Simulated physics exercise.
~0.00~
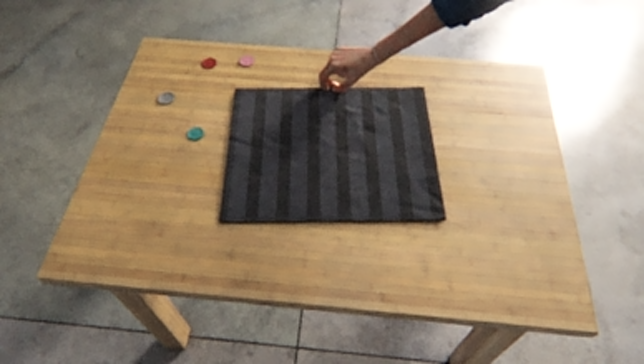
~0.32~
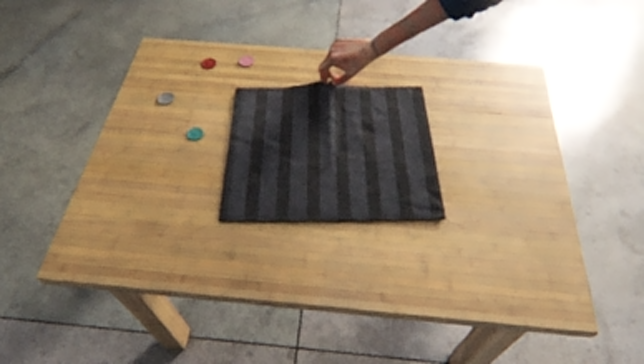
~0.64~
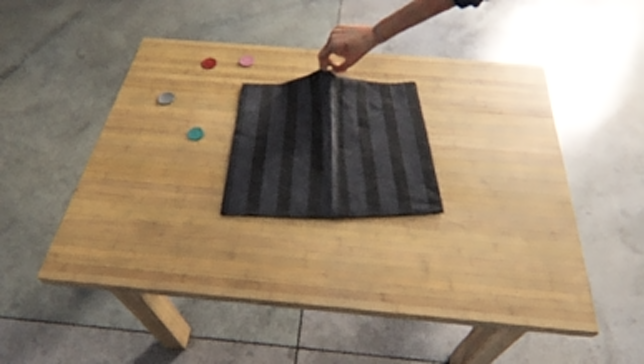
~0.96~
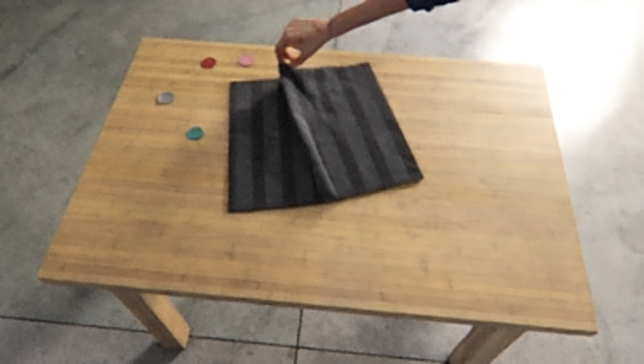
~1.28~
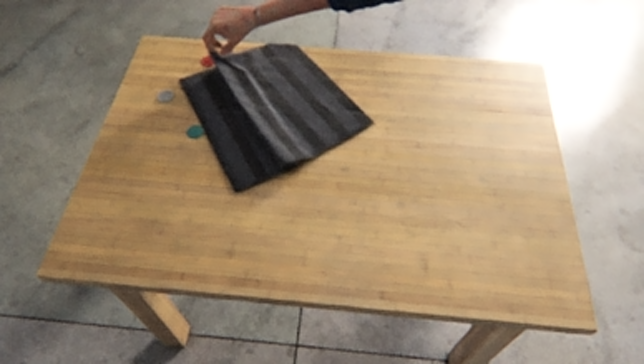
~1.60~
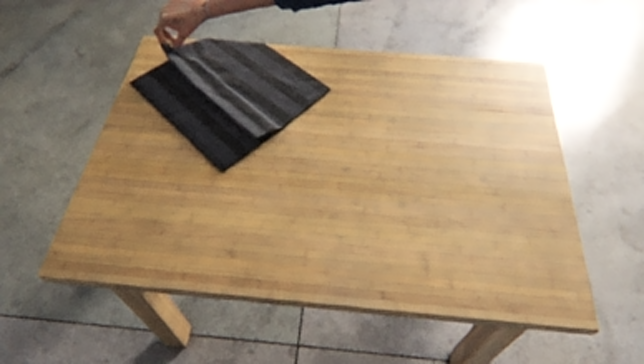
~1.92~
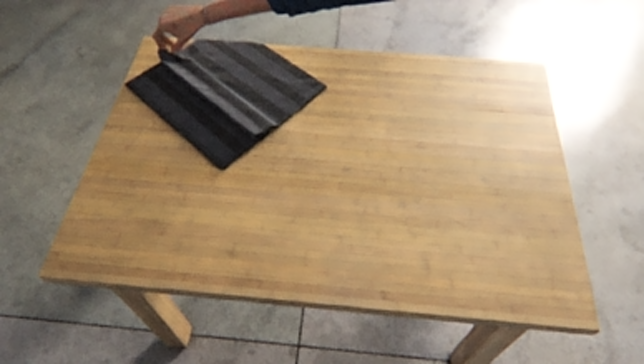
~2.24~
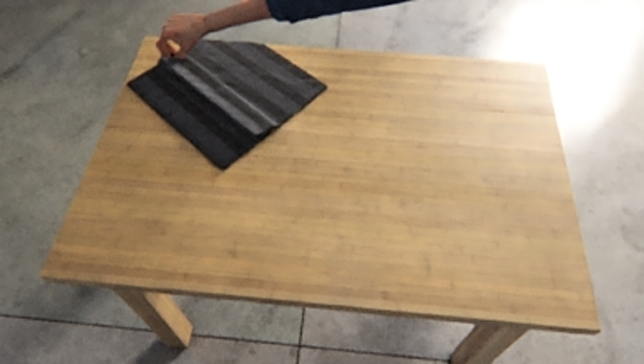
On a wooden table, a hand pinching a dark striped cloth drags it left over four small discs, hiding them all.
